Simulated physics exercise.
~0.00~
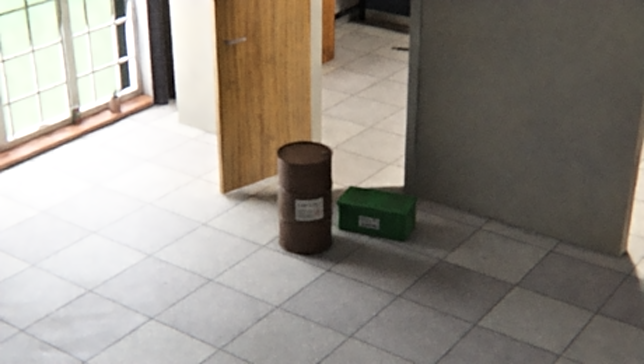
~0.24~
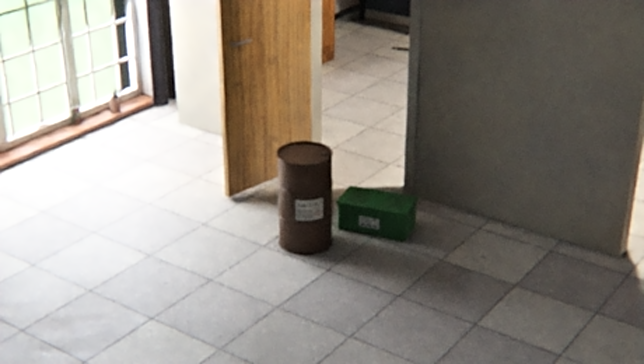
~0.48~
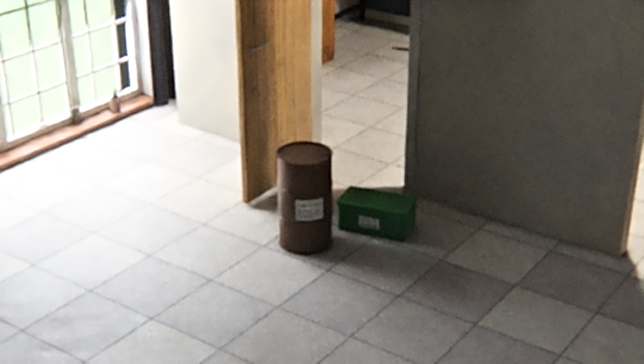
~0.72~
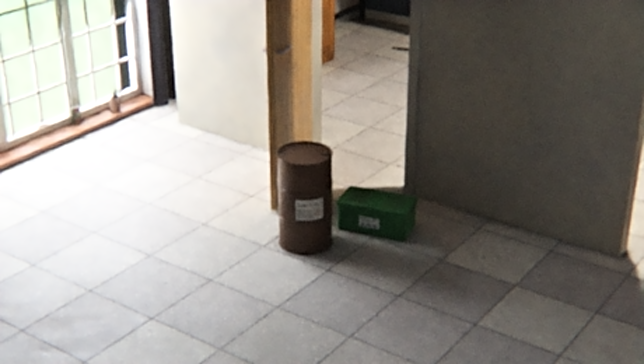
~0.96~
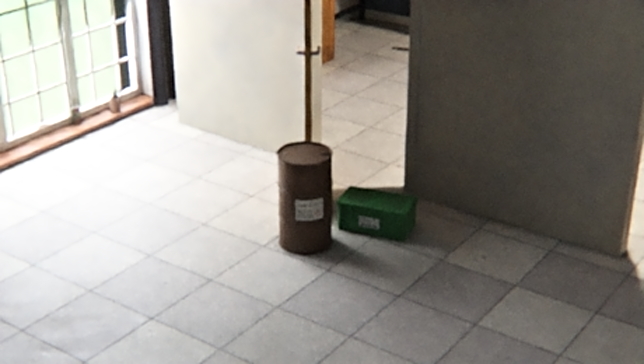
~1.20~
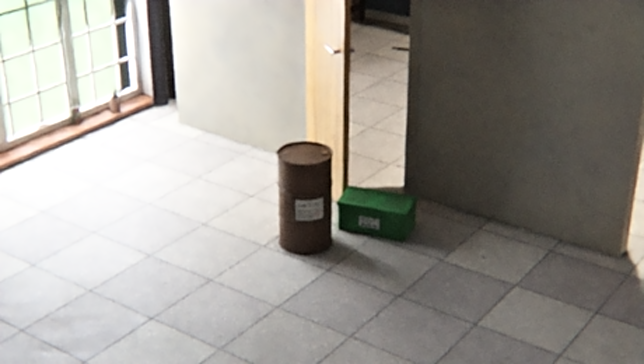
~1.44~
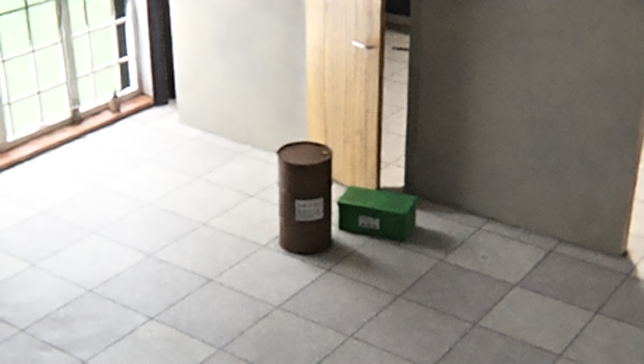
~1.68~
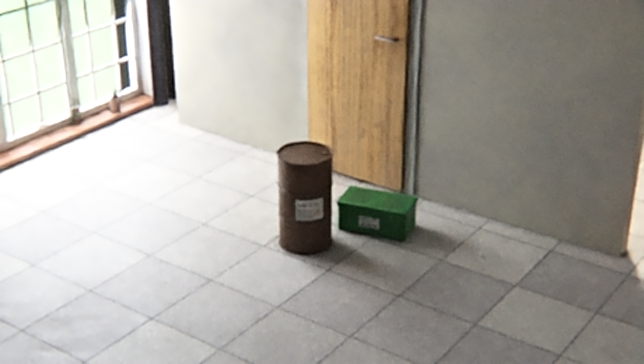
A wooden door that stood wide open swung steadily around behind a brown drum and a green tote on the tiled floor, passing edge-on and narrowing the doorway until it shut, with the drum and tote still where they had been.
